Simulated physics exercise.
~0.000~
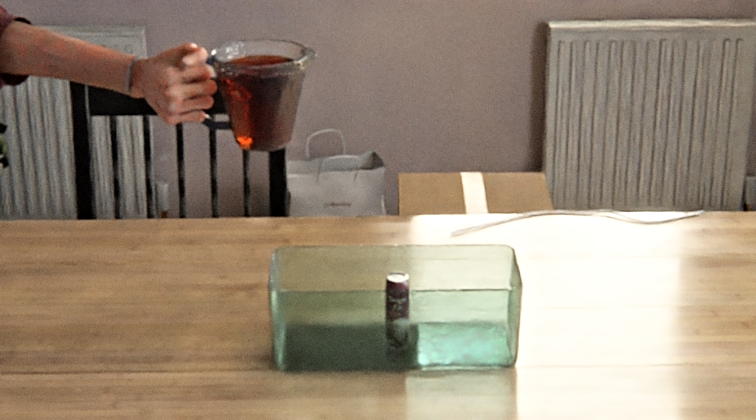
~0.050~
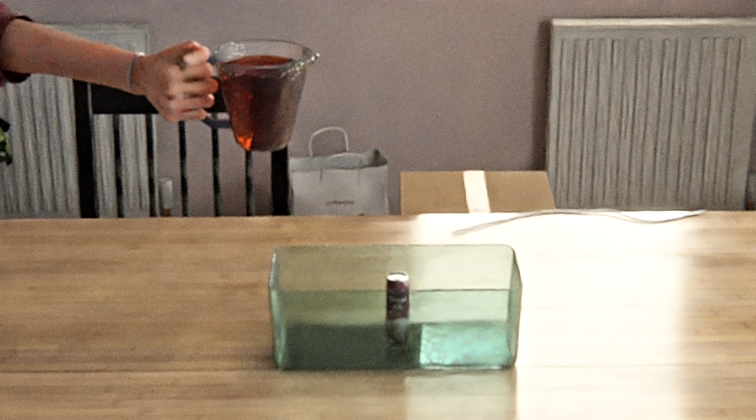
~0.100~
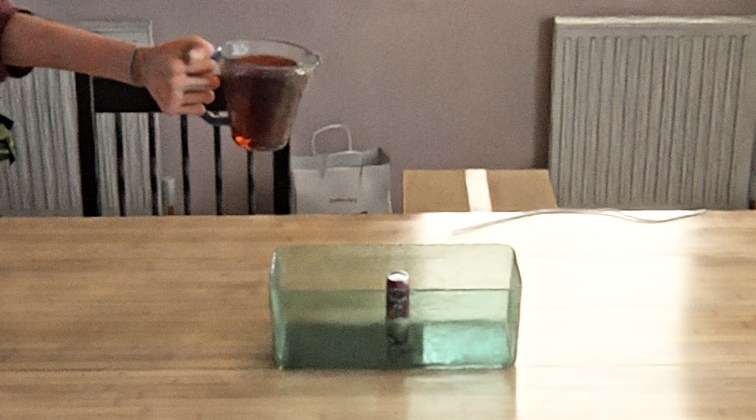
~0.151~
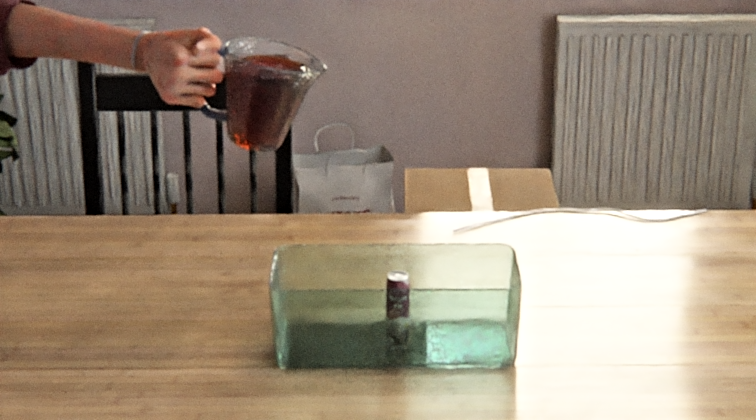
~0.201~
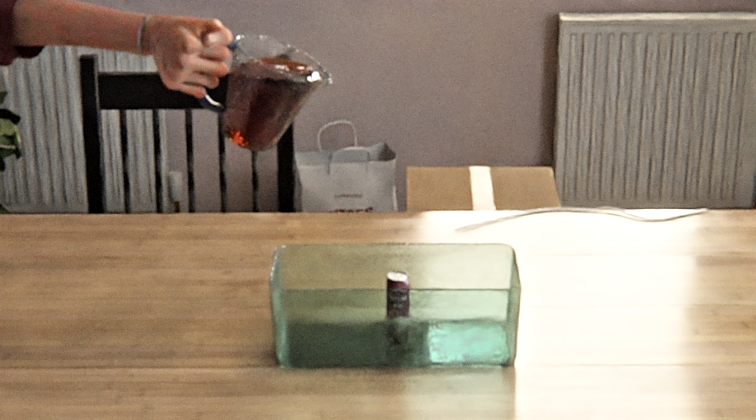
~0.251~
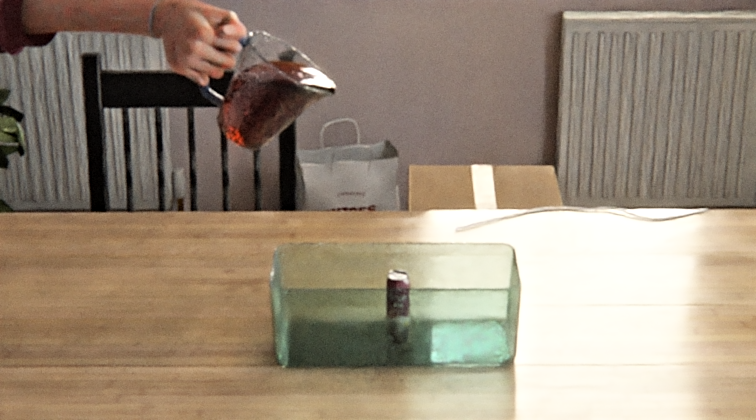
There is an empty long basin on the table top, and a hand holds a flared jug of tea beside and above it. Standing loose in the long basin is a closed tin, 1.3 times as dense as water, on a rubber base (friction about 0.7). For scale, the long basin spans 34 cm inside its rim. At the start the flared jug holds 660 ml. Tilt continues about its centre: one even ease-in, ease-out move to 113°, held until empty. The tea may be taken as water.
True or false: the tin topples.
True.
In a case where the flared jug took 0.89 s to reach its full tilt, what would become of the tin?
Outcome - the tin comes down.
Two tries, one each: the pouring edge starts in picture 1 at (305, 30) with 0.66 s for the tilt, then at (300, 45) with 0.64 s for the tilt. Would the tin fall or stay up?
Trial 1 - tin tips; trial 2 - tin tips.
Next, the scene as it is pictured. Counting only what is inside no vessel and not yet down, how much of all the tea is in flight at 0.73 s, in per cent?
Close to 18 in every hundred parts.
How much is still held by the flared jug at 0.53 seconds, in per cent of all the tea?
Some 38 per cent.
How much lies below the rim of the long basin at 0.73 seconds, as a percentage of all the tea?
Around 80 in a hundred.
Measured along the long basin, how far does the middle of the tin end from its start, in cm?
8.0 cm.
By 0.53 s the tilt is 101° and 39 per cent is still to pour; the tin stands where it began.
By 0.73 s the tilt is 113° and 2 per cent is still to pour; the tin leans 7°.
By 0.94 s the tilt is 113° and 0 per cent is still to pour; the tin lies on its side.
By 1.17 s the tilt is 113° and 0 per cent is still to pour; the tin lies on its side.
At rest the tin lies on its side.
